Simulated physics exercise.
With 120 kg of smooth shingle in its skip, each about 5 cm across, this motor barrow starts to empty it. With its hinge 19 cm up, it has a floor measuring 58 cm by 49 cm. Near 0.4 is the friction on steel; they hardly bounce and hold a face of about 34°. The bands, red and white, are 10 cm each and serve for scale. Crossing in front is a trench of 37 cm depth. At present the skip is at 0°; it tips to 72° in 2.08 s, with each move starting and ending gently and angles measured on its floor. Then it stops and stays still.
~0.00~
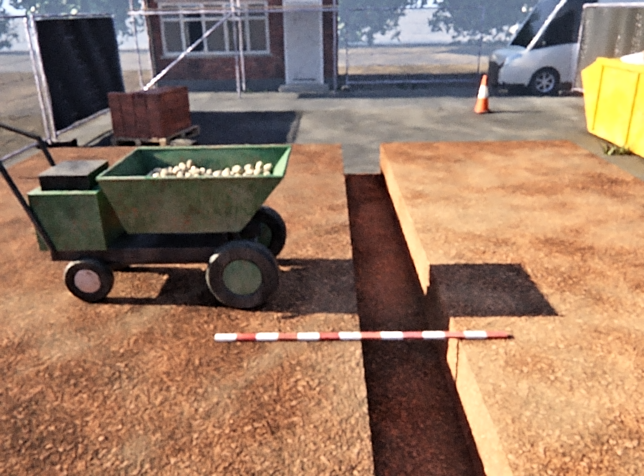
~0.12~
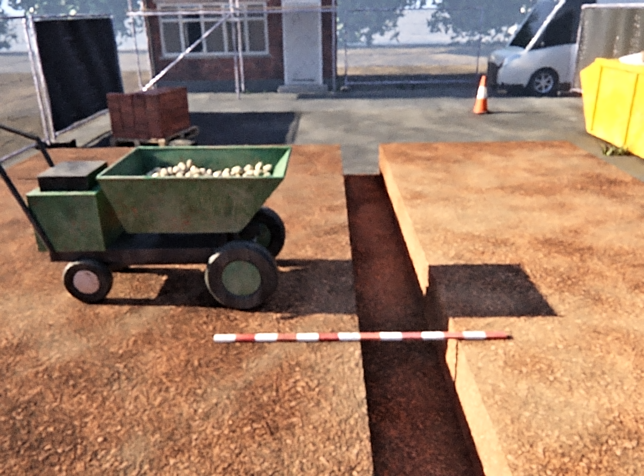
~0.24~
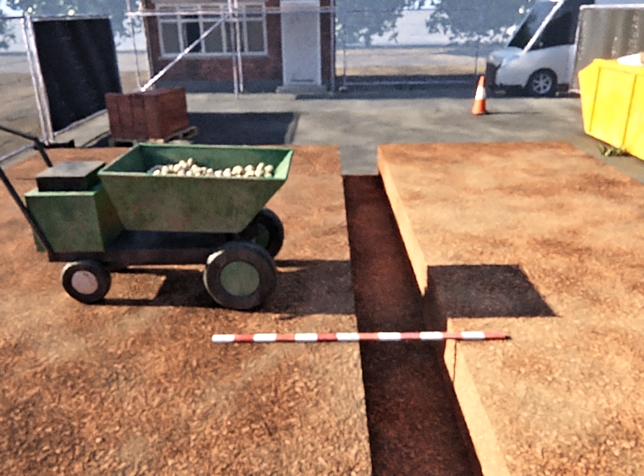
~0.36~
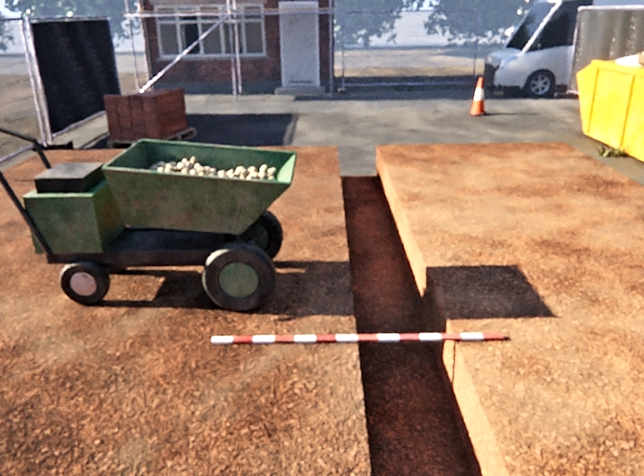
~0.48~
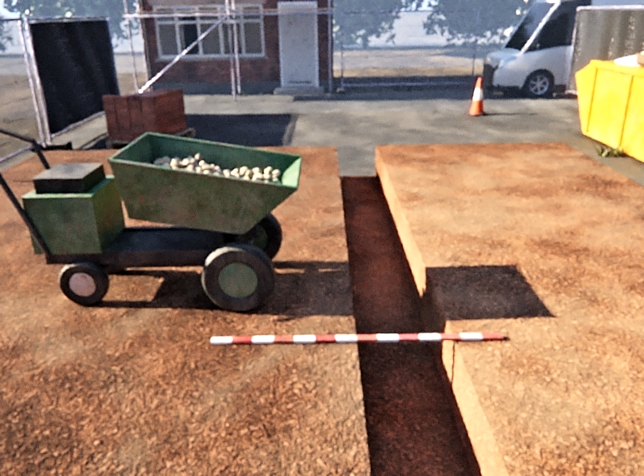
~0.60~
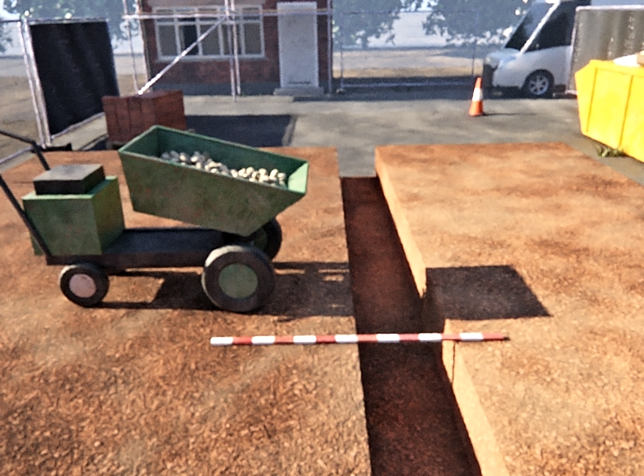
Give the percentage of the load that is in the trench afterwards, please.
Near 100 per cent of the load.
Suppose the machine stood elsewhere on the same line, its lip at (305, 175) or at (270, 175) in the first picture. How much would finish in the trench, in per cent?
That gives roughly 100 per cent and roughly 100 per cent.
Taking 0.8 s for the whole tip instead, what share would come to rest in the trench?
It would be near 100 percent.
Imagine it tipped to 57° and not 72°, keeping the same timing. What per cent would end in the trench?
Expect roughly 75 per cent.
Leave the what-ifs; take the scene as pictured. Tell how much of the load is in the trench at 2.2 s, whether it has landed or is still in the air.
I'd say near 70 per cent at that time.
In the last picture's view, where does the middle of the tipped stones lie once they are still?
About (395, 329).
After 1.6 s the floor is at 61°; 97 % in the skip, 3 % in the trench; the foremost stones are at (372, 263).
After 2.2 s the floor is at 72°; 30 % in the skip, 70 % in the trench; the foremost stones are at (425, 320).
After 2.5 s the floor is at 72°; 9 % in the skip, 91 % in the trench; the foremost stones are at (421, 313).
After 4.5 s the floor is at 72°; 0 % in the skip, 100 % in the trench; the foremost stones are at (421, 314).
